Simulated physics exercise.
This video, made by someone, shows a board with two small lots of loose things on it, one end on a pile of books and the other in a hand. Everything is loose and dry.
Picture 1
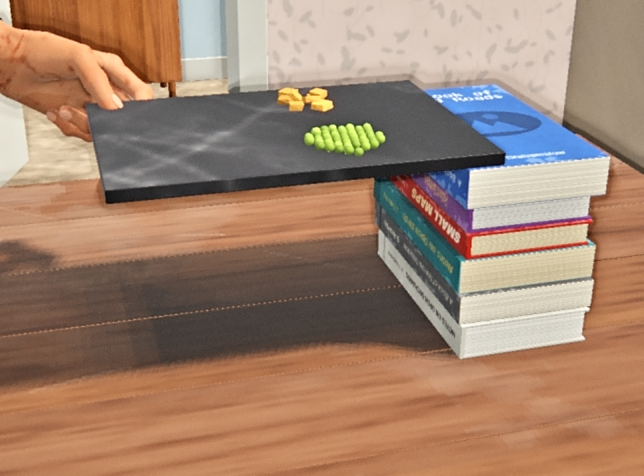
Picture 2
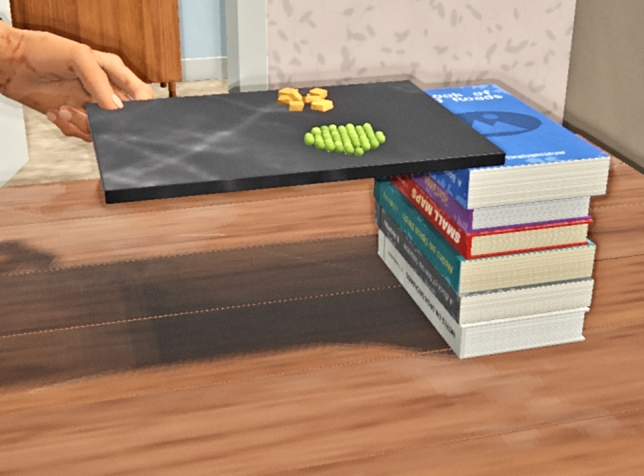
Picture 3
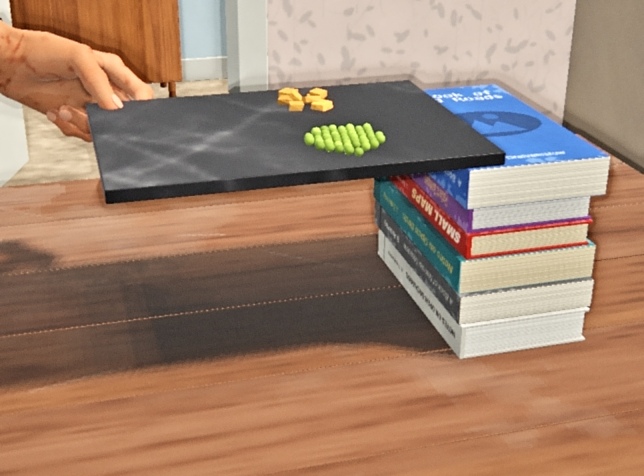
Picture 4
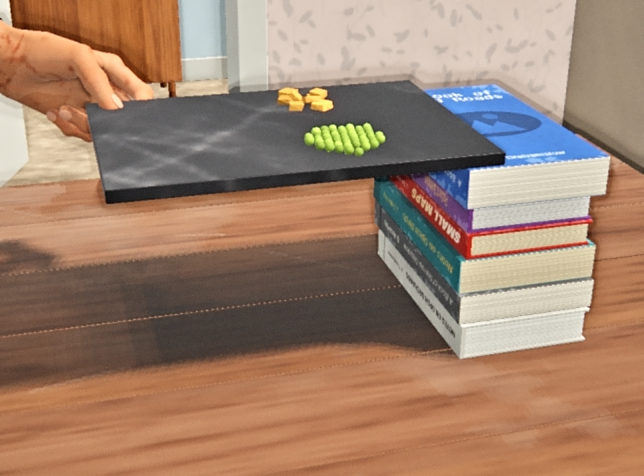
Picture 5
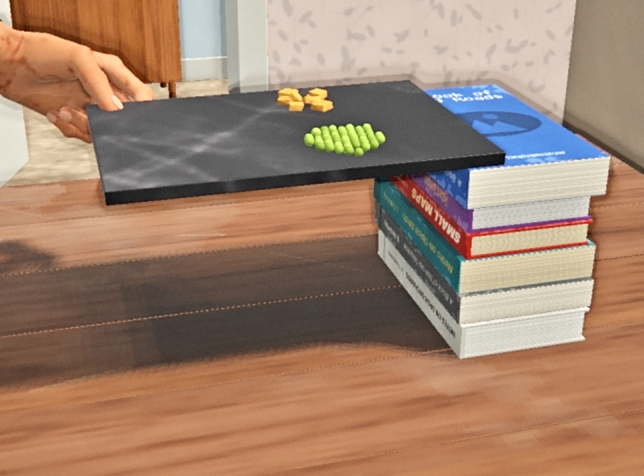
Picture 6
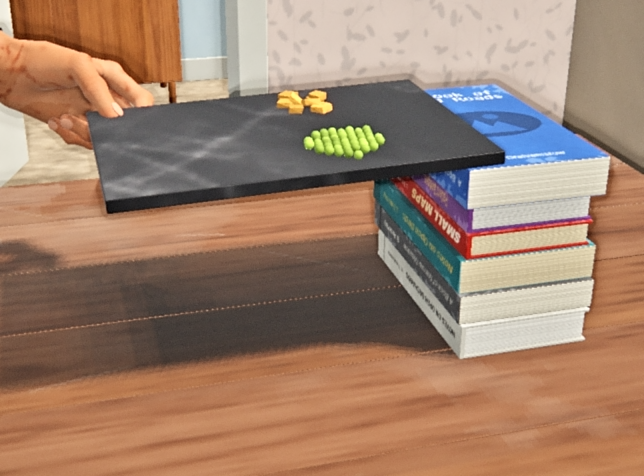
A hand held the left end of a dark board level, its other end on a stack of books, then lowered it very slightly, while the small green and orange pieces on top stayed put.
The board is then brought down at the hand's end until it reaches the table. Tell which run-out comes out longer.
The longer run-out is the near one's.
Then, 0.67 s on from there, board sloping at 21°; front portion the whole lot still on the board; back portion the whole lot still on the board.
Then, 1.26 s on from there, board sloping at 37°; front portion mostly up to a board's length out; back portion mostly at the foot of the board.
Then, 1.77 s on from there, board resting at 38°; front portion mostly up to a board's length out, only a few gone off the table; back portion mostly at the foot of the board.
In the end, board resting at 38°; front portion mostly up to a board's length out, only a few gone off the table; back portion mostly at the foot of the board; the front portion has gone farther.
